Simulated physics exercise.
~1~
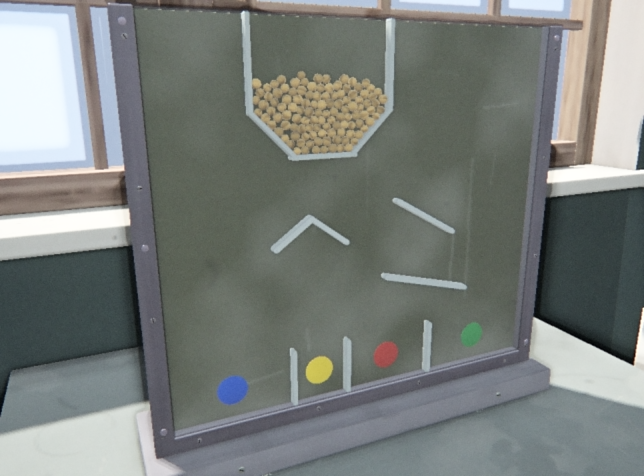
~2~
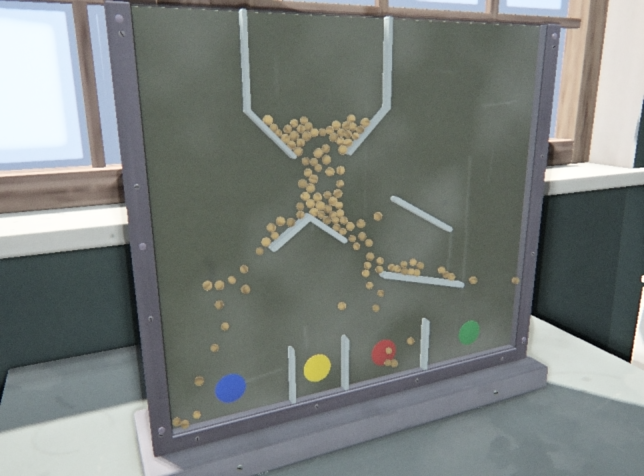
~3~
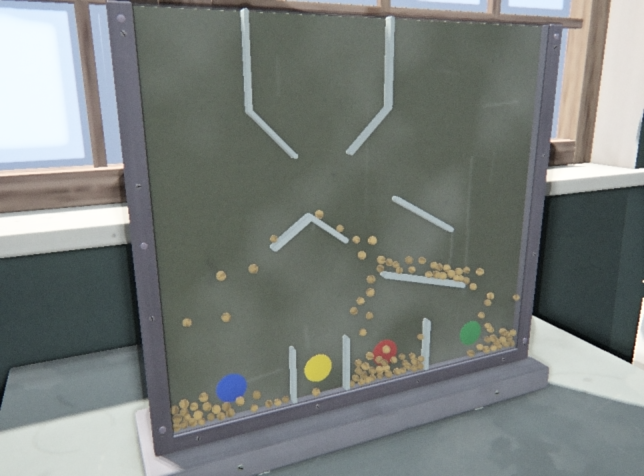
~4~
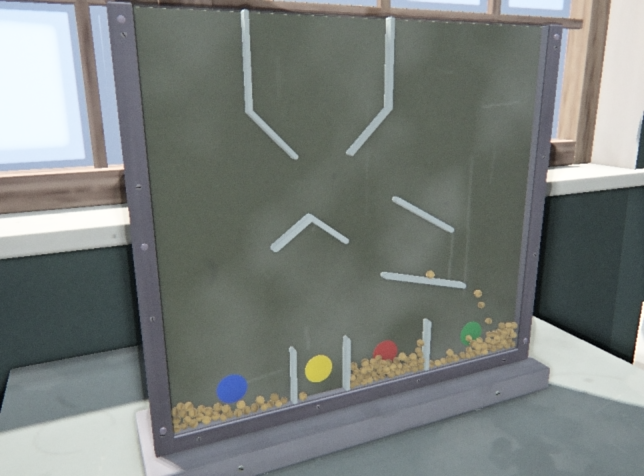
On a pale table by a window, a slightly swaying view from the front shows an upright flat case with a dark frame. A hopper full of pale beads hangs at the top, above a peaked ledge, two slanted ledges at right, and four bins marked blue, yellow, red and green from left to right. The hopper opens and the beads pour onto the peak, splitting left and right. Some drop into the blue bin, while others fall into the red or roll off the lower right ledge toward the green. The hopper empties, and the last few beads trickle toward green, leaving beads heaped in the blue, red and green bins and the yellow bin empty.
